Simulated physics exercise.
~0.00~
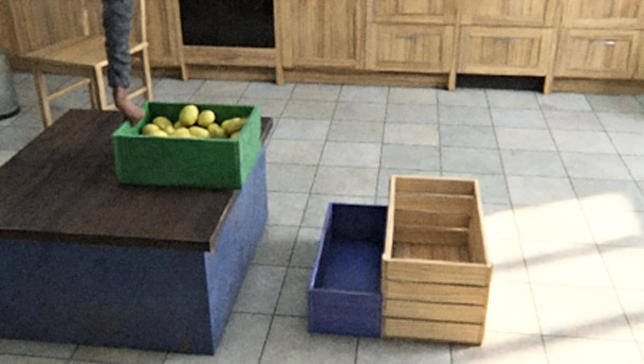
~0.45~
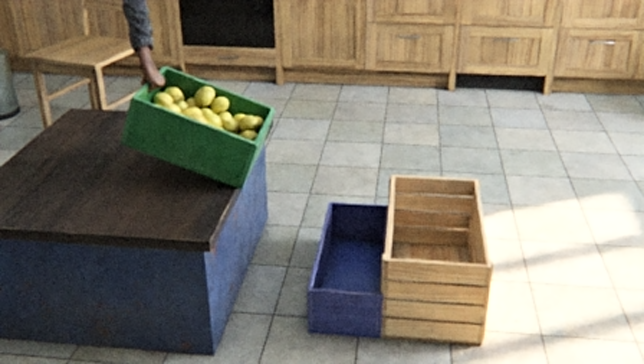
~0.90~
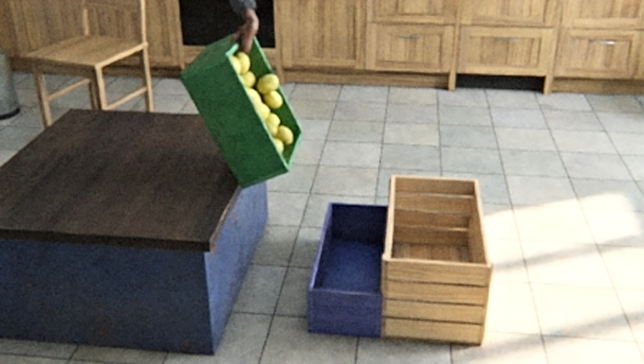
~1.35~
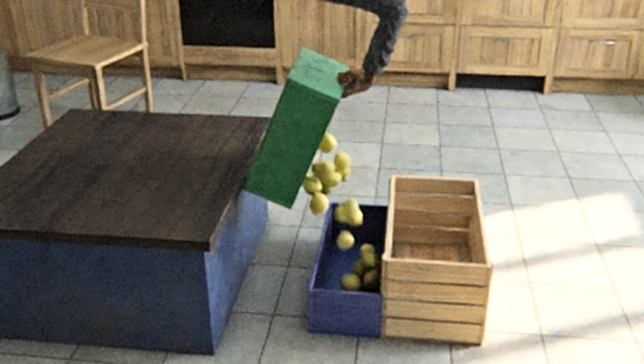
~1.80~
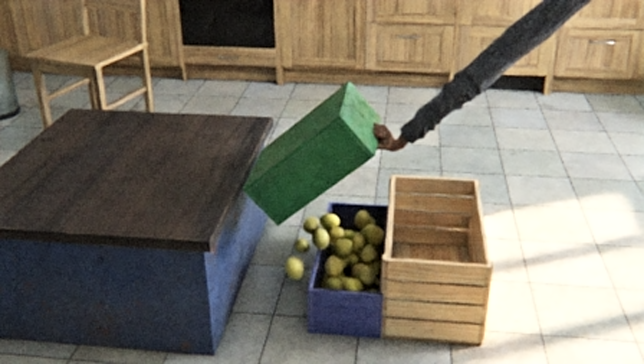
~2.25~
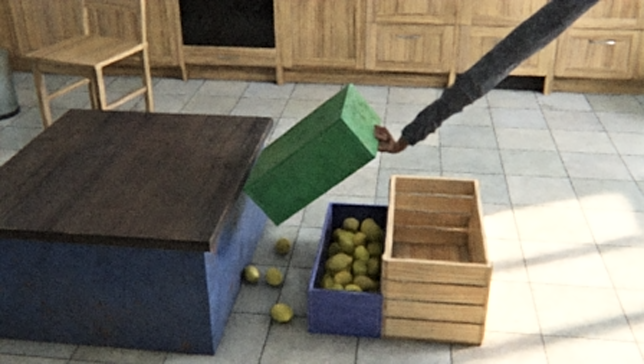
In a sunlit kitchen with a tiled floor, a green tote full of lemons sits on the edge of a dark-topped bench, with an empty blue tub and an empty wooden tub standing to the right. A hand grips the tote's far side and tips it up toward the tubs. It swings past upright, and the lemons tumble out into the blue tub. As the arm turns the tote further over, the tub fills and a few lemons drop short. The tote rests upturned, still held, with most lemons in the blue tub, four on the floor beside the bench, and the wooden tub empty.
